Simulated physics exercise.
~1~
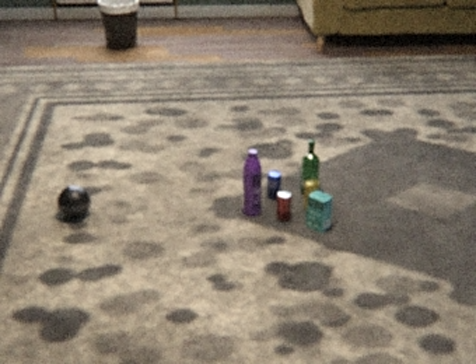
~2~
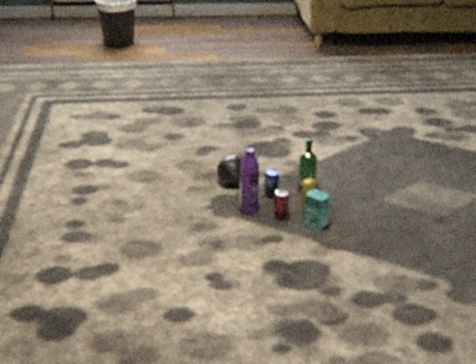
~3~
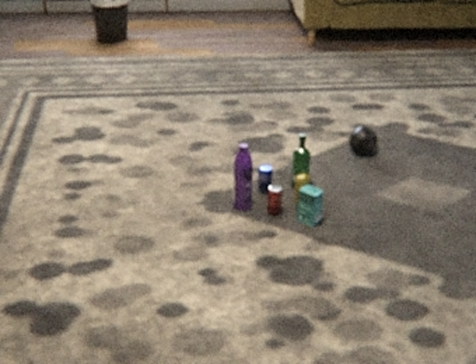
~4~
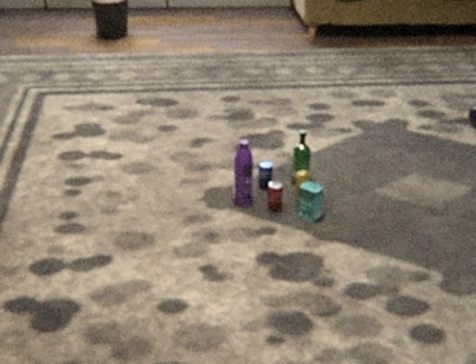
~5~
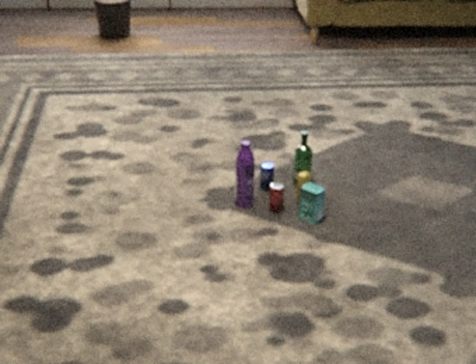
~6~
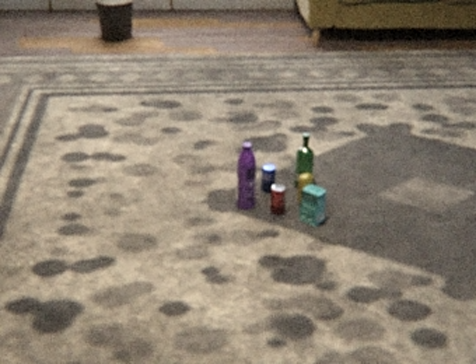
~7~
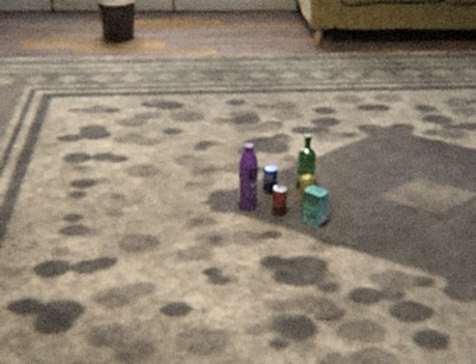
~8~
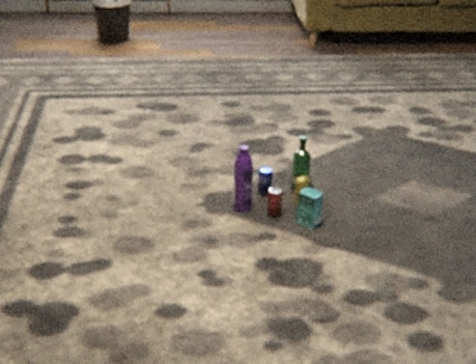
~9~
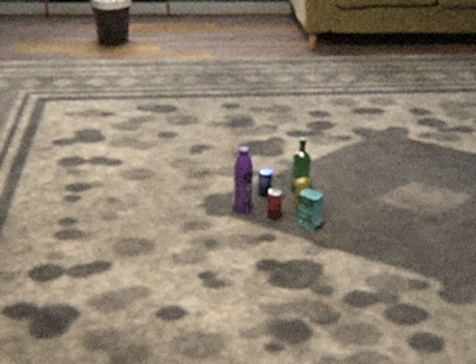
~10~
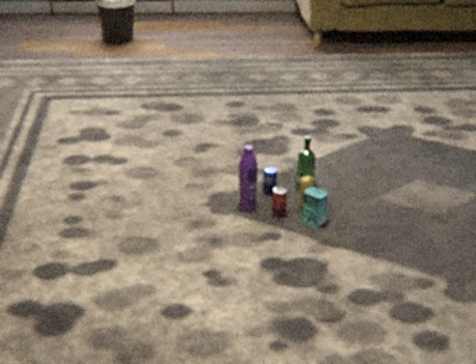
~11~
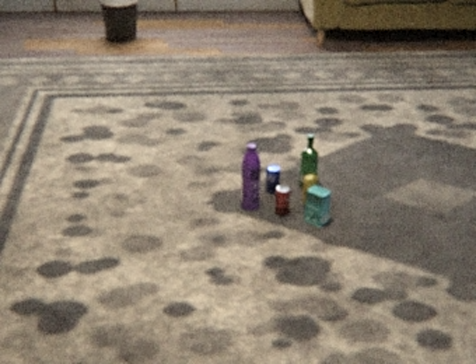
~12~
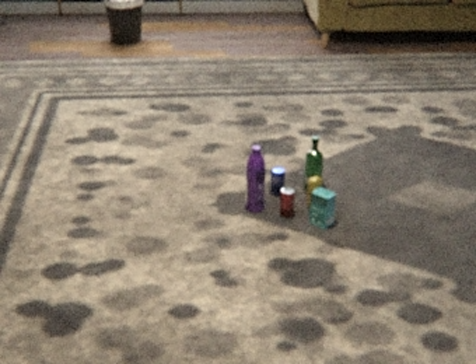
In the video, a black ball rolls across a patterned carpet from the left, passes behind a small group of bottles, cans and a turquoise carton, and leaves on the right without knocking anything over. The six items remain standing in place at the end.
